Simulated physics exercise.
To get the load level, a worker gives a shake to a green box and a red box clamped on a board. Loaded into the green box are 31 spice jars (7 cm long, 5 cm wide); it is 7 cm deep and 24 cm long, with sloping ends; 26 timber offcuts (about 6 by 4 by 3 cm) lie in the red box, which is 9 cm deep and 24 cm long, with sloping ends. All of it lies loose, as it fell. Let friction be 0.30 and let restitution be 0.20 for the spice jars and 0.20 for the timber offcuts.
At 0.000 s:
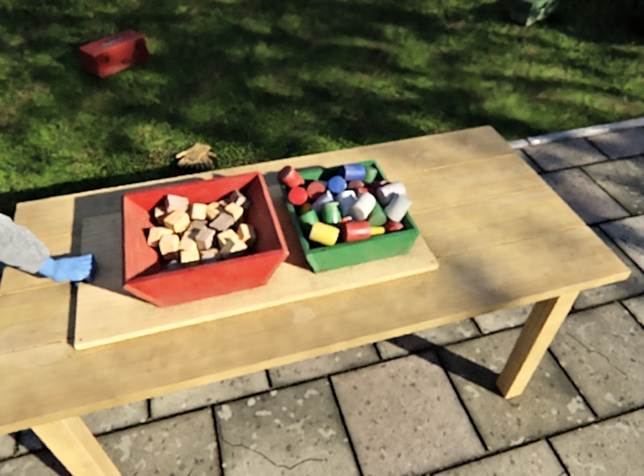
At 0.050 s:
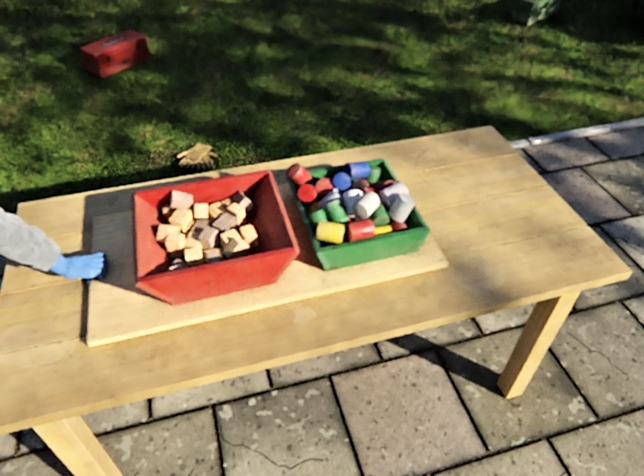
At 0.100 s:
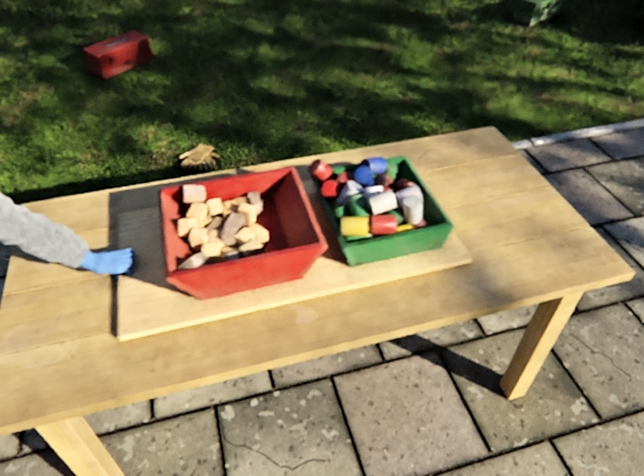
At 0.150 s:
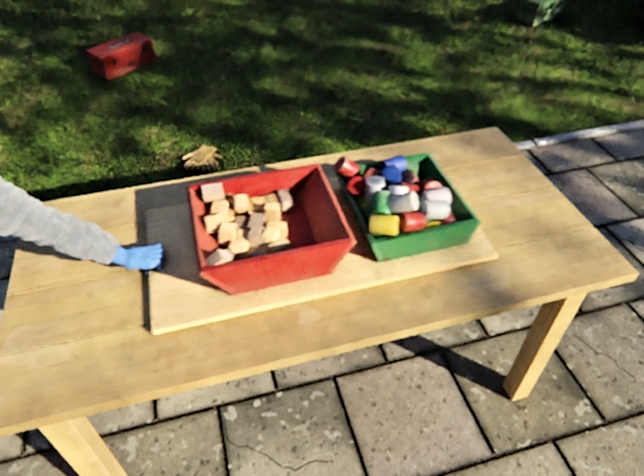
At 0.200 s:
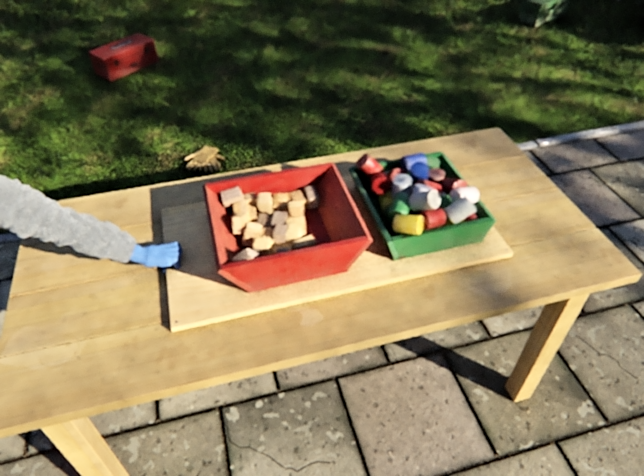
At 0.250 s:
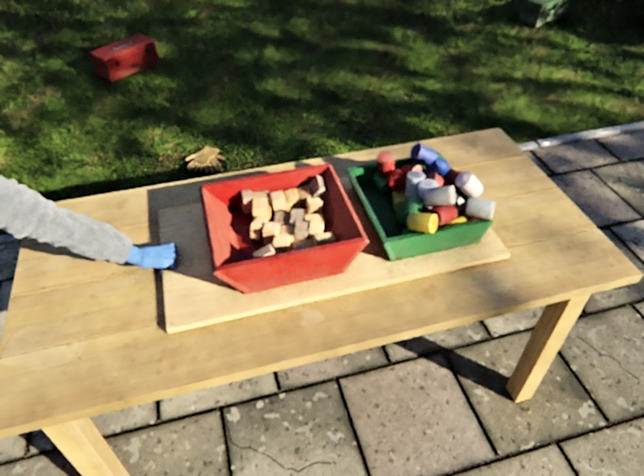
A blue-gloved hand slid a board holding a red box of wooden blocks and a green box of colourful cylinders rightward along a wooden table, then drew it back slightly left as the pieces shifted.
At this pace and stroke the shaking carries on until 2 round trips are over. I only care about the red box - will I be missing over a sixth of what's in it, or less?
The count of escapees never reaches one in six.
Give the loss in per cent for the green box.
The green box comes in at 40 in a hundred.
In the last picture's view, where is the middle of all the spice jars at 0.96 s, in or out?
Somewhere around pixel (354, 226).
After 0.43 s, the green box is down by 7 of 31 and the red box is down by 1 of 26.
After 0.65 s, the green box is down by 10 of 31 and the red box has all 26.
After 0.96 s, the green box is down by 13 of 31 and the red box is down by 2 of 26.
When it is over (at 1.36 s), the green box is down by 13 of 31 and the red box is down by 2 of 26. Asked share, 2 of 26, 8 per cent.
